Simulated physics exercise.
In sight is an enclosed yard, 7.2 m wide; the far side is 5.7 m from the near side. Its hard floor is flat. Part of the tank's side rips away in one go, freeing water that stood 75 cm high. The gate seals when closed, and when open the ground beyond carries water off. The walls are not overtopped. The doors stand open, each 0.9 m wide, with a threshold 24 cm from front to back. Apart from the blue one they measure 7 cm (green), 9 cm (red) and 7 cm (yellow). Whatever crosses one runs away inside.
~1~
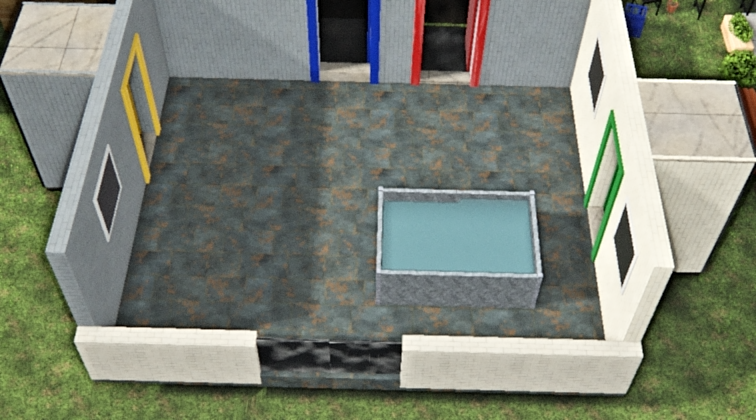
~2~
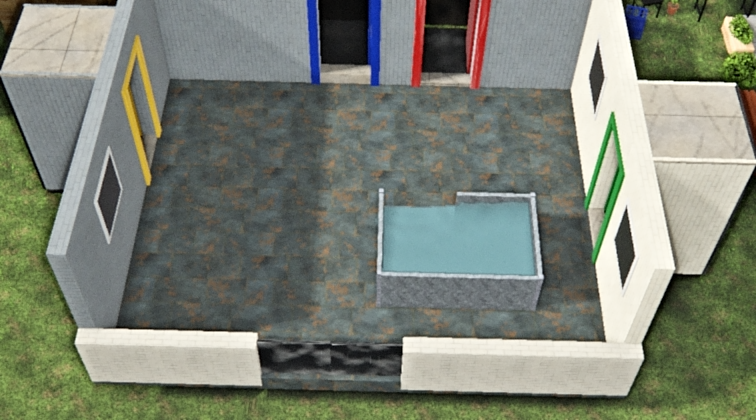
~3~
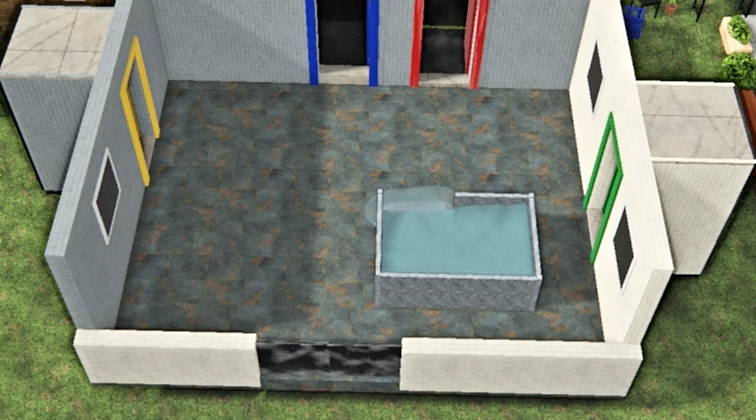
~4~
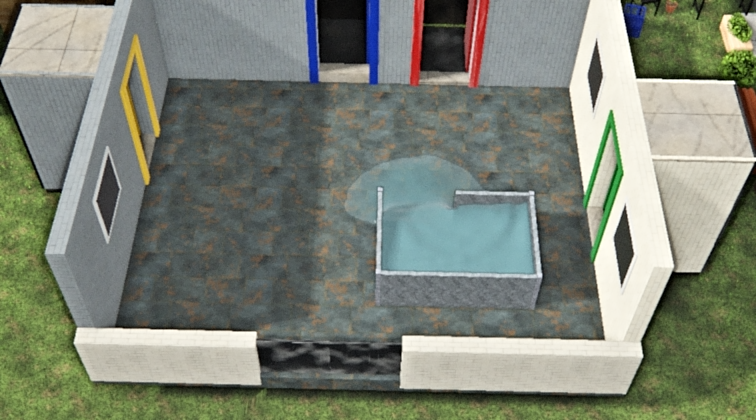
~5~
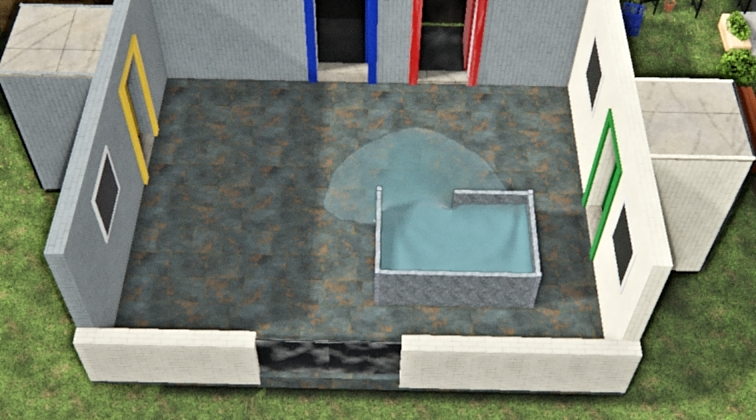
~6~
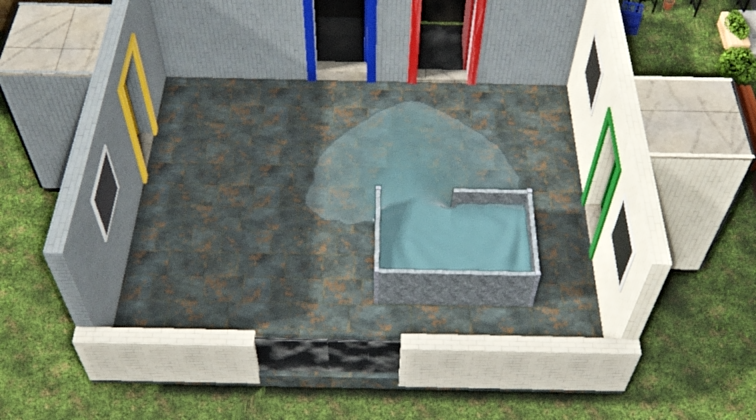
Water pours through a gap in the tank's far side and spreads across the floor.
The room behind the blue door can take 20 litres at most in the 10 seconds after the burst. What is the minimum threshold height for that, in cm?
It would have to be roughly 21 cm high.
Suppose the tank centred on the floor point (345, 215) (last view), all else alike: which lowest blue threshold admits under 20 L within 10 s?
About 31 cm.
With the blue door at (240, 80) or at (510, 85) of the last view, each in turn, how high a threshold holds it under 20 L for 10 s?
Roughly 9.0 and 11.0 cm.
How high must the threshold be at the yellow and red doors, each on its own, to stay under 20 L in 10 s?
Roughly 7.5 cm at yellow and 24 cm at red.
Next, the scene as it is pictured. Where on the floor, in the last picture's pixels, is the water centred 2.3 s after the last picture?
Around (391, 171).
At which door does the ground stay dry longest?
It is the green one.
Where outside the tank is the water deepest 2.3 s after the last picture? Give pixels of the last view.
Near (166, 81).
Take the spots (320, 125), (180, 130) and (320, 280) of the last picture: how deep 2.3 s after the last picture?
In that order: 3, 5 and 0 cm.
Then, 0.7 s after the last picture water covers 30 % of the floor, deepest (36 cm) near (408, 214); 26 cm at the blue door, 0 litres in over its 23 cm threshold.
Then, 2.3 s after the last picture water covers 40 % of the floor, deepest (31 cm) near (166, 81); 19 cm at the blue door, 10 litres in over its 23 cm threshold.
Then, 9.3 s after the last picture water covers 95 % of the floor, deepest (13 cm) near (459, 364); 6 cm at the blue door, 11 litres in over its 23 cm threshold.
At the blue door as built, the water peaked near 28 cm, 0.9 s after the last picture.
With a threshold of 19 cm, 32 litres would have come in within the 10 s; with 25.5 cm, 4 litres. So under 20 litres takes about 21 cm.
